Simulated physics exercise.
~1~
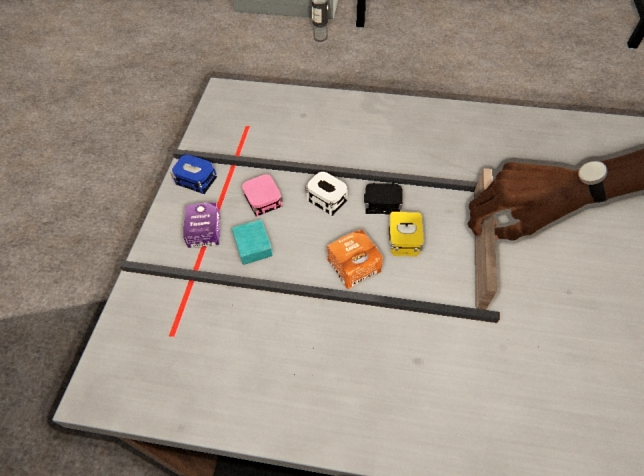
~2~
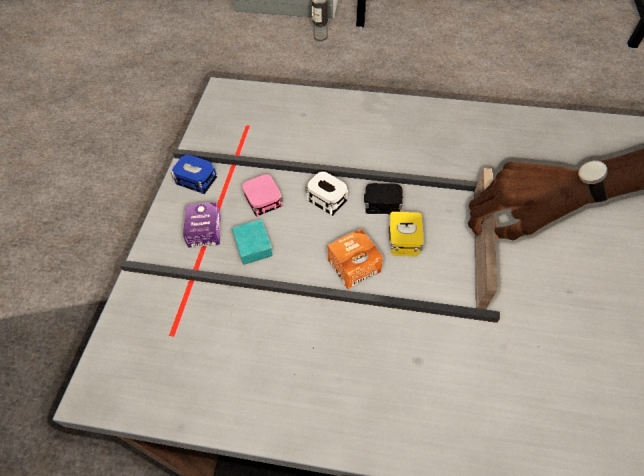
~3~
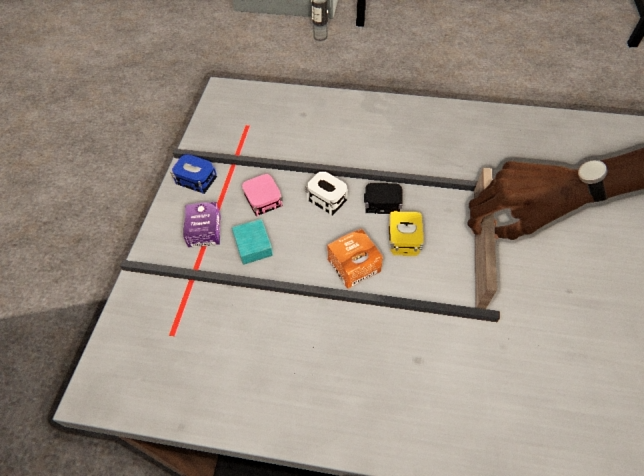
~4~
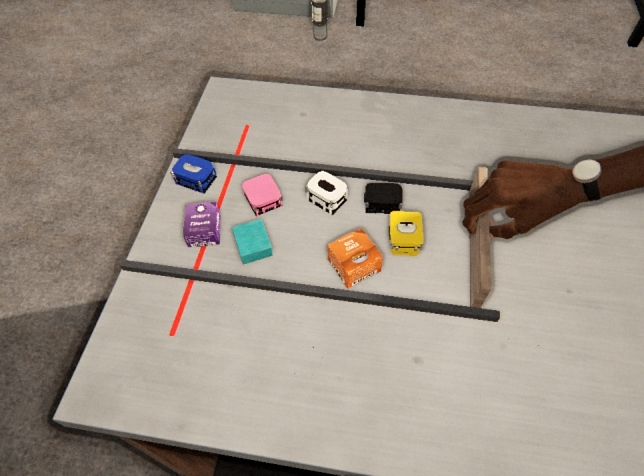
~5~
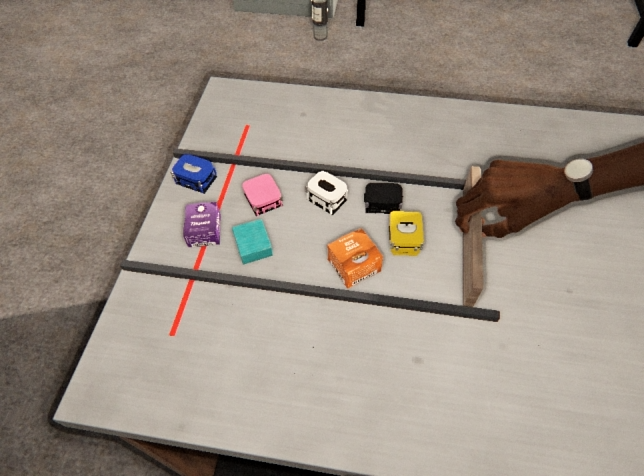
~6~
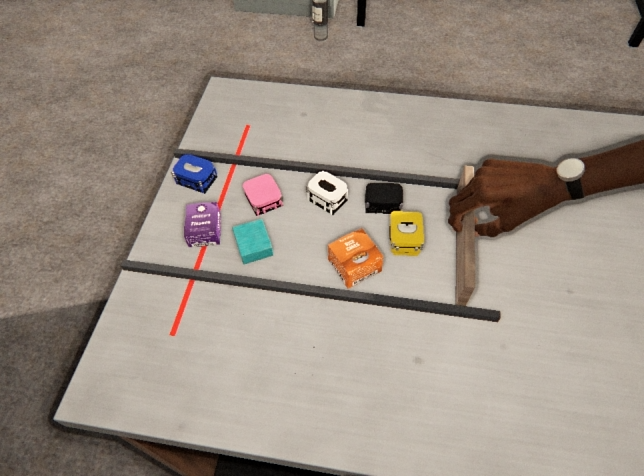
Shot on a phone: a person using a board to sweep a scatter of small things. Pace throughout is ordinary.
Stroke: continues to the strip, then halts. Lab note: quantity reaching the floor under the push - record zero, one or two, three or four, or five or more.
The table loses one, maybe two.
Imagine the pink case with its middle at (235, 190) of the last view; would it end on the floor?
In that case it plunges.
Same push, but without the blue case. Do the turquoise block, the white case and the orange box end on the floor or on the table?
Well, the turquoise block is still there, the white case is still there, and the orange box is still there.
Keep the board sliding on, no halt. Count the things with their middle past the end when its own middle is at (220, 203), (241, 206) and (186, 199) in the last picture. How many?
In order, that gives 2, then 0, then 5.
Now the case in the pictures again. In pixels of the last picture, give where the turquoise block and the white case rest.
Approximately (159, 223) for one, approximately (172, 190) for the other.
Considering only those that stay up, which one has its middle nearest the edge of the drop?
Foremost: The blue case.
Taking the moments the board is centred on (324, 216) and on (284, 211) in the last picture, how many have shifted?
Tally: First 5; then 8.
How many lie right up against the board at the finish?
It ends up touching 3.
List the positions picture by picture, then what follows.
Blue case (195, 175); purple box (203, 225); pink case (262, 195); board (484, 236); tape (215, 215), in the first frame.
Purple box (203, 225); yellow case (405, 234), in the second frame.
Pink case (262, 195); turquoise block (252, 242), in the third frame.
Blue case (194, 174); white case (327, 193), in the fourth frame.
Purple box (203, 224); black case (383, 199), in the fifth frame.
Blue case (195, 174); purple box (203, 224); pink case (263, 195); board (465, 233); tape (216, 215), in the sixth frame.
Soon after, none off yet; blue case at rest near (195, 174); purple box at rest near (203, 224); pink case at rest near (263, 195).
After that, none off yet; blue case moving near (188, 171); purple box displaced a little near (185, 229); pink case displaced well along near (208, 198).
In the end, the number that fall off is one or two; gone, pink case and purple box.
